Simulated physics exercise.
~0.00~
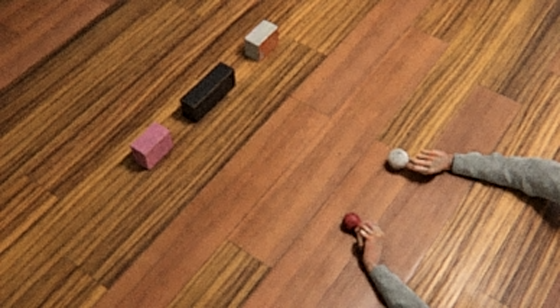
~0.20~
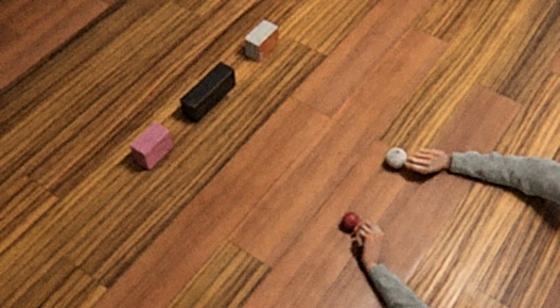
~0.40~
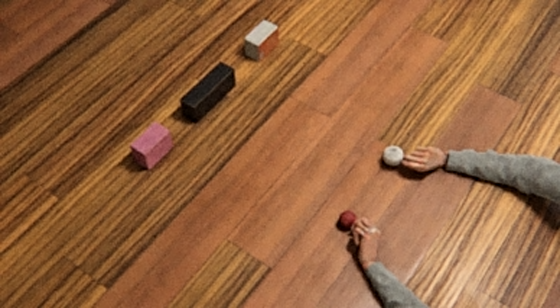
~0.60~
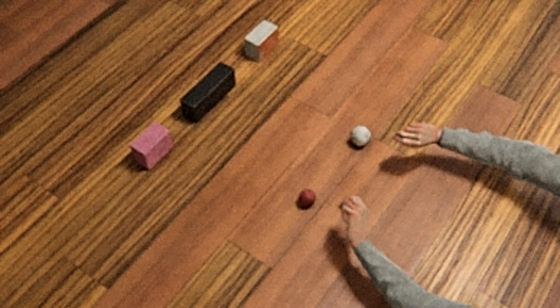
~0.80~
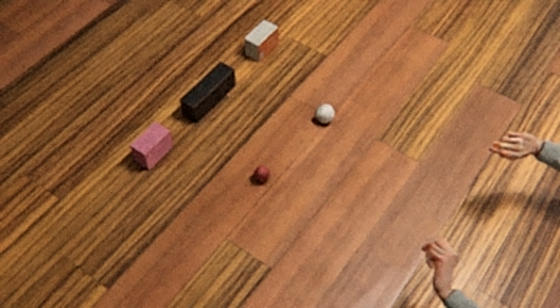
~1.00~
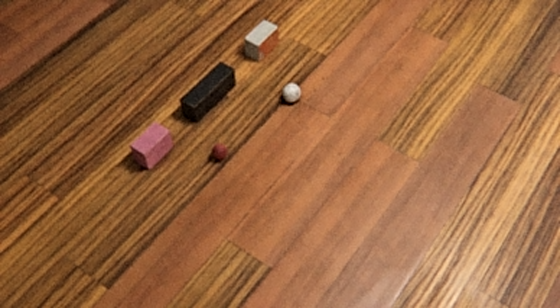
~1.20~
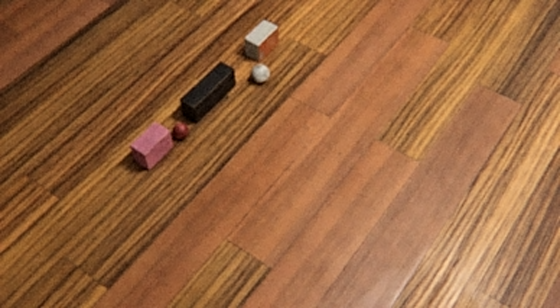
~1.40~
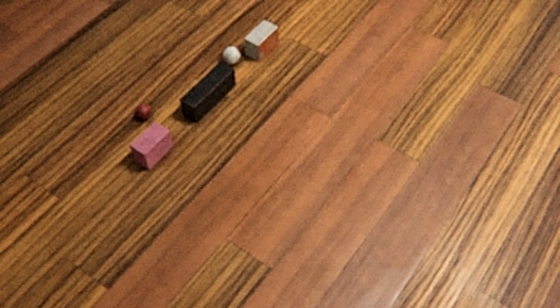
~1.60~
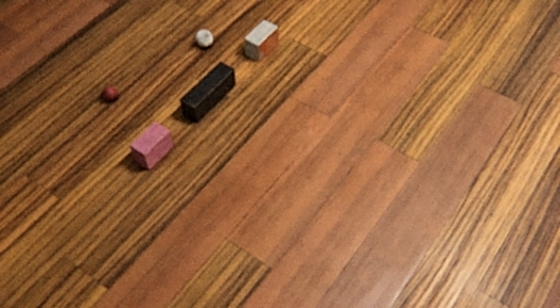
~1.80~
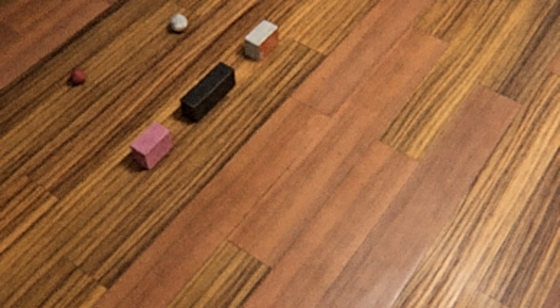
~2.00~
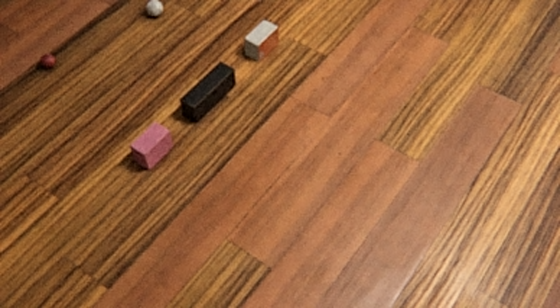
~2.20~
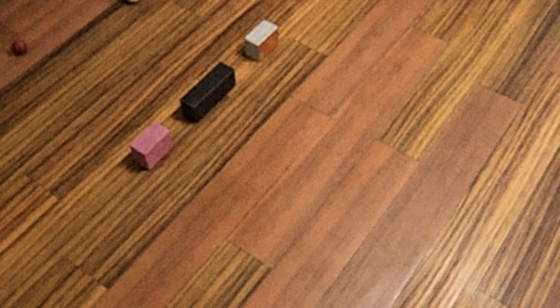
A red ball and a white, roundish object roll across a striped wooden floor toward a diagonal row of three blocks, seen from above at an angle. The pink block sits nearest the viewer, the black one in the middle, and a white and orange one at the upper end. Two hands in grey sleeves release the round things at the right and draw back out of view. Both travel left and upward, the red ball passing between pink and black, the white one between black and orange. The white one leaves at the top, while the red nears the upper left corner.
